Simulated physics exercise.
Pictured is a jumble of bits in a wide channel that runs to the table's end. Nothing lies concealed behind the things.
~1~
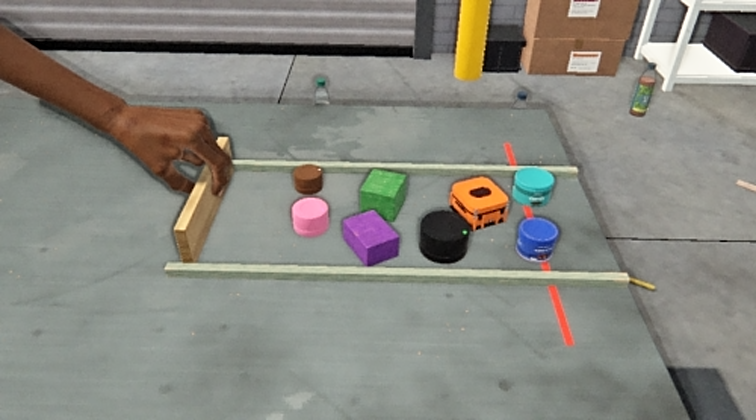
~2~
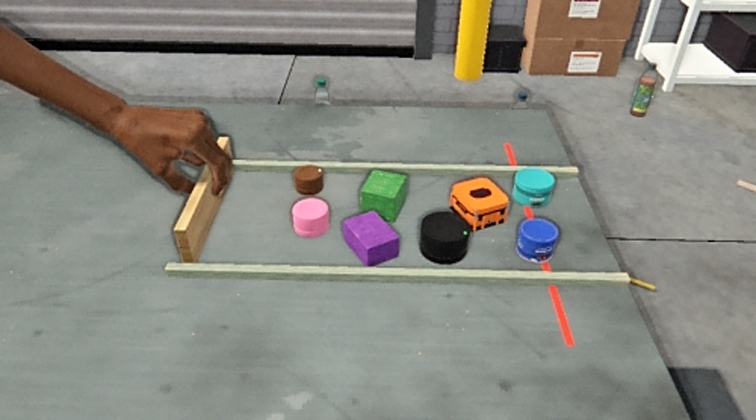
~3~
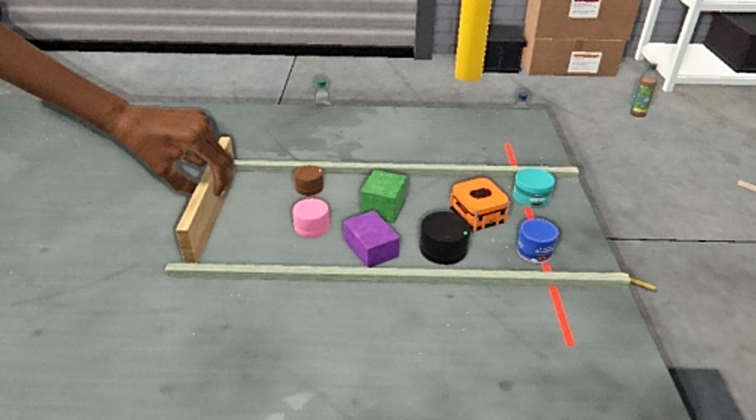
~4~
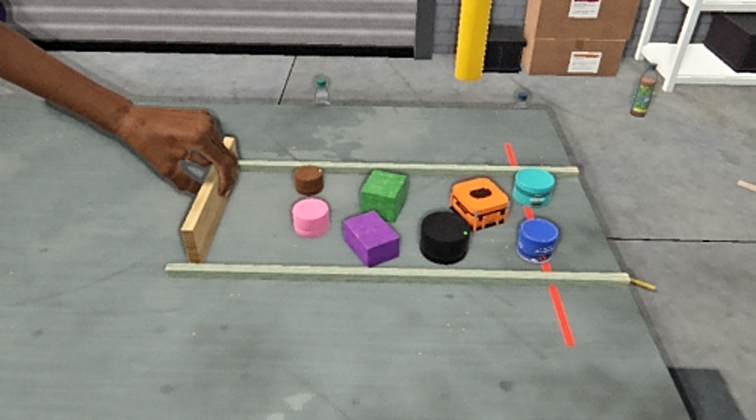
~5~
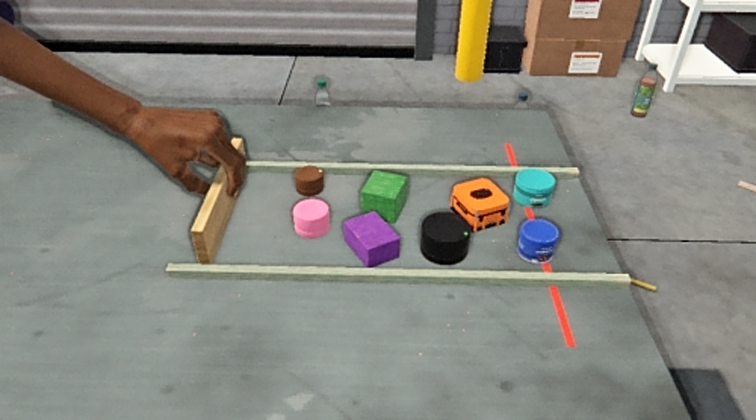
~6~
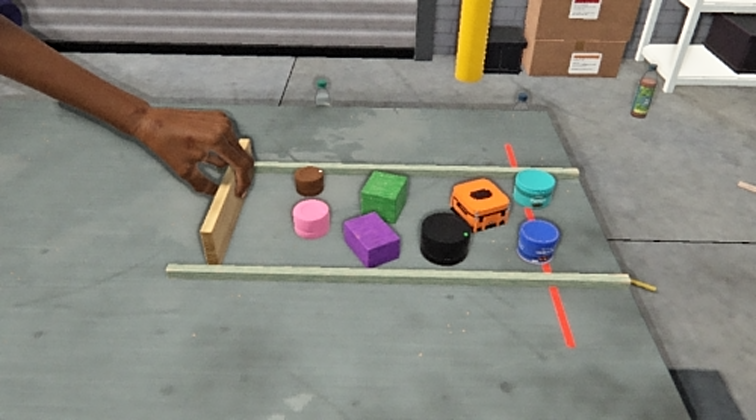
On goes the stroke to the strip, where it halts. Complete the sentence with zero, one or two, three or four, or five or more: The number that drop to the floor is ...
The number that drop to the floor is one or two.
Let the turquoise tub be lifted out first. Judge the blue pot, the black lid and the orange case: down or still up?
Outcome - blue pot falling, black lid staying, orange case staying.
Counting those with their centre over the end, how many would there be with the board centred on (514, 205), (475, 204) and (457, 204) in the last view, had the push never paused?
It would be 1, 0 and 0.
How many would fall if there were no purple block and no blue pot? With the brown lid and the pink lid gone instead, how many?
0 in the first case and 1 in the second.
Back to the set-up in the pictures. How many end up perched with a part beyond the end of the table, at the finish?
Looks like 3 of them.
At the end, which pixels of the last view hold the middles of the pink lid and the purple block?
They end up close to (554, 225) and (564, 252).
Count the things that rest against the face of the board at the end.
The count is 4.
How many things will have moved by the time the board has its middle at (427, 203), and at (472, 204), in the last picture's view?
The count is 6 at the first point and 8 at the second.
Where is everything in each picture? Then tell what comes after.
Turquoise tub (533, 187); blue pot (536, 240); orange case (479, 203); board (208, 197); tape (532, 222), in the first picture.
Blue pot (537, 241); brown lid (309, 180), in the second picture.
Orange case (479, 204); purple block (371, 239), in the third picture.
Turquoise tub (533, 188); pink lid (311, 218), in the fourth picture.
Blue pot (537, 242); board (223, 198), in the fifth picture.
Turquoise tub (534, 189); blue pot (537, 243); orange case (479, 205); board (231, 199); tape (533, 224), in the sixth picture.
A little later, none off yet; turquoise tub at rest near (534, 189); blue pot at rest near (537, 243); orange case at rest near (479, 205).
Next, none off yet; turquoise tub at rest near (534, 189); blue pot at rest near (537, 243); orange case moving near (483, 206).
Later still, none off yet; turquoise tub moving near (544, 188); blue pot shifted about its own width near (592, 247); orange case shifted about its own width near (539, 211).
When it is over, the number that fall off is one or two; down, blue pot.
